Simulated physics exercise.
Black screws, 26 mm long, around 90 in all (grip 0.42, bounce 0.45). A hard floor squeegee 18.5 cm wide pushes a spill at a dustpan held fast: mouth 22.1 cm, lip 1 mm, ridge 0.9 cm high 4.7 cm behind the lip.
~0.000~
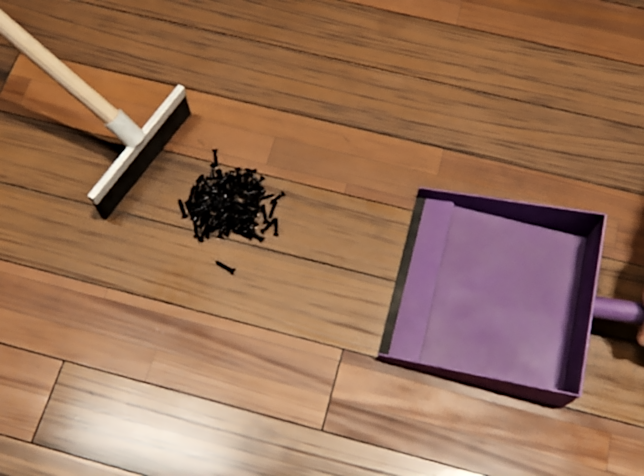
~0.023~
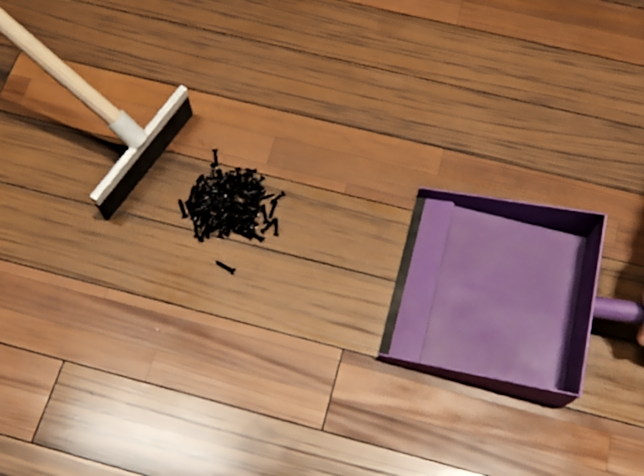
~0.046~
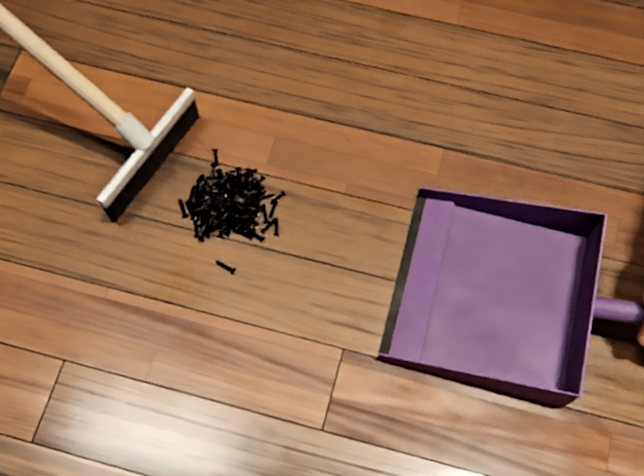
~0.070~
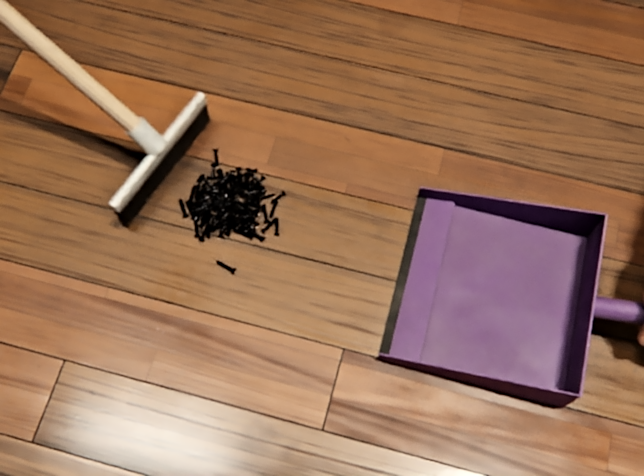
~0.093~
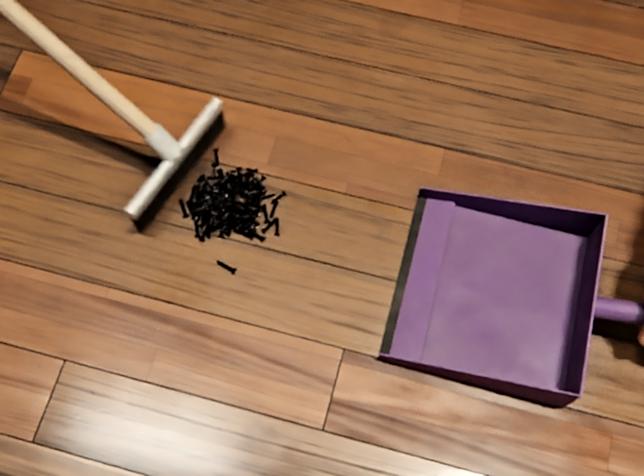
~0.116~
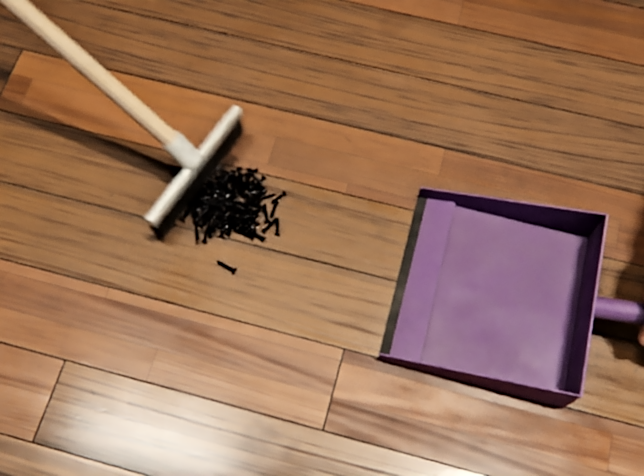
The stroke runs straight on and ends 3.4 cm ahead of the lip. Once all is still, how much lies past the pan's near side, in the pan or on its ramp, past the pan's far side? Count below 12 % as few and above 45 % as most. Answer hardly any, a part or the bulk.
Past the pan's near side: Hardly any; in the pan or on its ramp: The bulk; past the pan's far side: Hardly any.
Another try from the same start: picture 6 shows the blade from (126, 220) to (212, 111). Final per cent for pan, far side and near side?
Pan 20, far 0, near 10.
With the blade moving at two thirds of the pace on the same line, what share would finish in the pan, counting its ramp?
In that case some 25 per cent.
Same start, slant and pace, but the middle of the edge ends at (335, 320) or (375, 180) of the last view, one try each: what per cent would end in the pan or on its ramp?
About 55 and 35 per cent.
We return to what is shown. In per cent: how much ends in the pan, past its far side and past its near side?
Near side 10, pan 65, far side 0.
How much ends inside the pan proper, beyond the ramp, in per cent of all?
Roughly 40 per cent.
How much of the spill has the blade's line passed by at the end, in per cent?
Some 0 per cent.
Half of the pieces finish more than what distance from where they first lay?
Roughly 28 cm.
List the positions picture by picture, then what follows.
The first frame shows blade from (95, 199) to (181, 93), moved 0.0 cm, 0 of the pieces shifted so far; middle of the pieces at (227, 207); pan at (502, 300).
The second frame shows blade from (97, 200) to (183, 94), moved 0.3 cm, 0 of the pieces shifted so far; middle of the pieces at (227, 207).
The third frame shows blade from (104, 202) to (190, 96), moved 1.2 cm, 0 of the pieces shifted so far; middle of the pieces at (228, 206).
The fourth frame shows blade from (116, 207) to (202, 100), moved 2.9 cm, 0 of the pieces shifted so far; middle of the pieces at (228, 206).
The fifth frame shows blade from (133, 214) to (218, 106), moved 5.0 cm, 0 of the pieces shifted so far; middle of the pieces at (228, 206).
The sixth frame shows blade from (152, 222) to (237, 113), moved 7.7 cm, 15 of the pieces shifted so far; middle of the pieces at (229, 206); pan at (503, 300). The blade's pace is about 1.17 m/s, heading 8 degrees towards the viewer's side.
Then, at 0.22 s, middle of the blade 15 cm from the lip; 0 % over the lip, far side 0 %, near side 0 %.
After 0.29 s, middle of the blade 8 cm from the lip; 0 % over the lip, far side 0 %, near side 0 %.
After 0.50 s, middle of the blade 6 cm from the lip; 70 % over the lip, far side 0 %, near side 10 %.
At rest (1.5 s), near side 10 %, pan 65 %, far side 0 %, in front of the lip or behind the blade 25 %.
